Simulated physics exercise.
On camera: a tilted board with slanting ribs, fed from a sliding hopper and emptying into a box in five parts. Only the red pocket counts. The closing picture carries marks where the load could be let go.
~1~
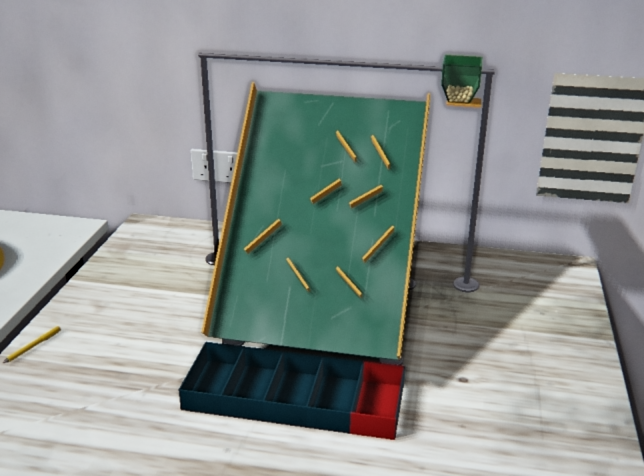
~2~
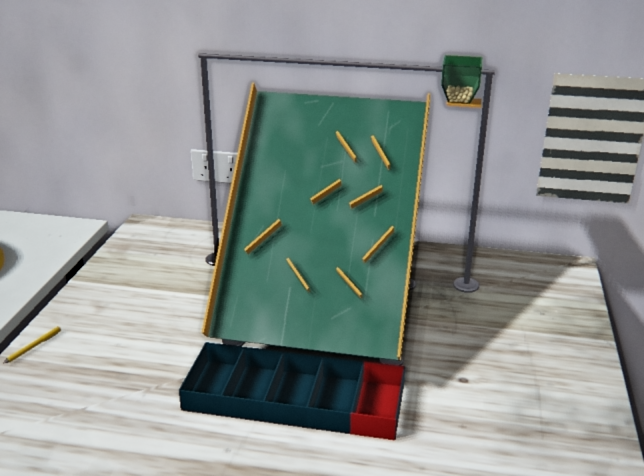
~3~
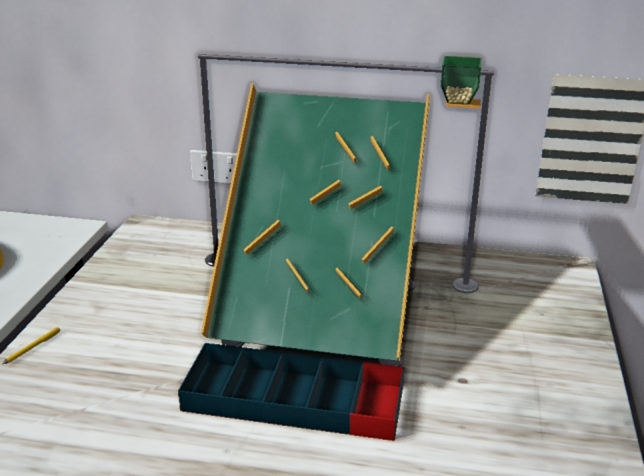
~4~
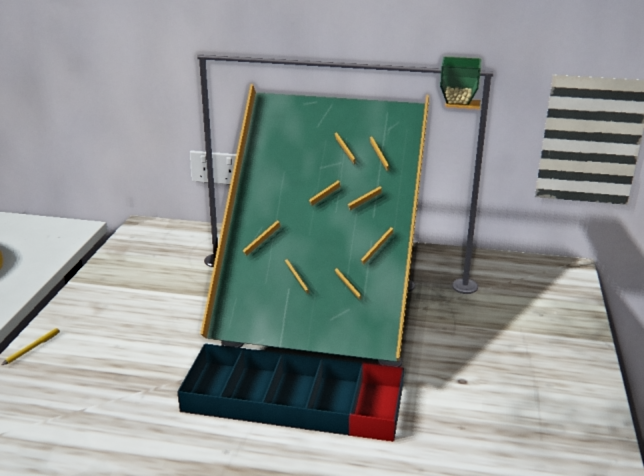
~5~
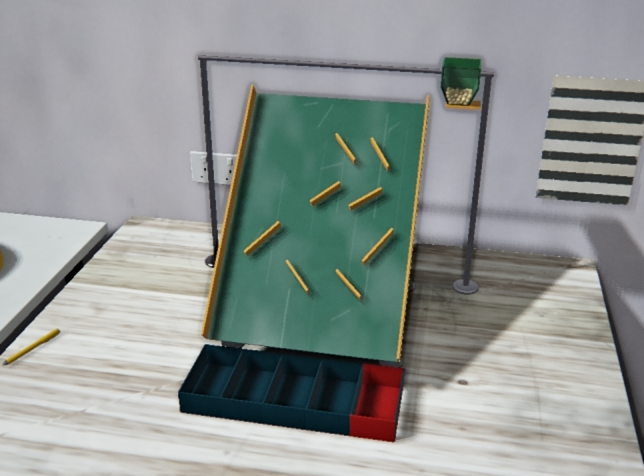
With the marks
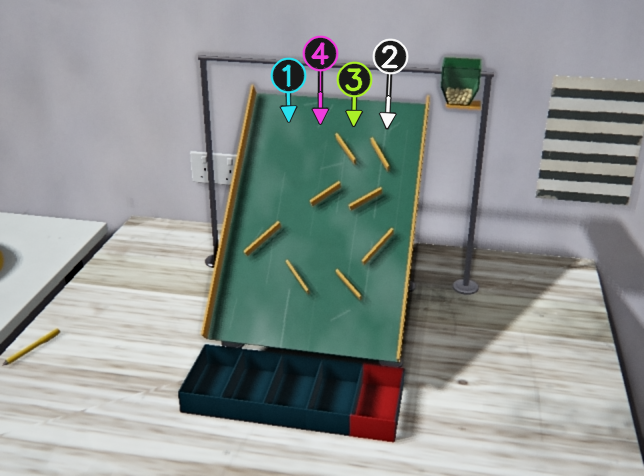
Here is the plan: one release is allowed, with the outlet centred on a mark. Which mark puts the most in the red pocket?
It is 2.
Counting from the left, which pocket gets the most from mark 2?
The fifth.
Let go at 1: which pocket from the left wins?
The first from the left.
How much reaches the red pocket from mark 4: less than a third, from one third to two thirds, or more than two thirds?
It is less than a third.
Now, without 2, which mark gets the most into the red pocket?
It is 3.
On the marked copy, mark 1 meets the board at (288, 116); mark 2 meets the board at (387, 122); mark 3 meets the board at (353, 120); mark 4 meets the board at (320, 118).
Choosing 1, a small part in the red pocket, nearly all in other pockets.
Choosing 2, most in the red pocket, a small part in other pockets, a small part outside the box.
Choosing 3, about a quarter in the red pocket, most in other pockets.
Choosing 4, a stray few in the red pocket, nearly all in other pockets, a stray few outside the box.
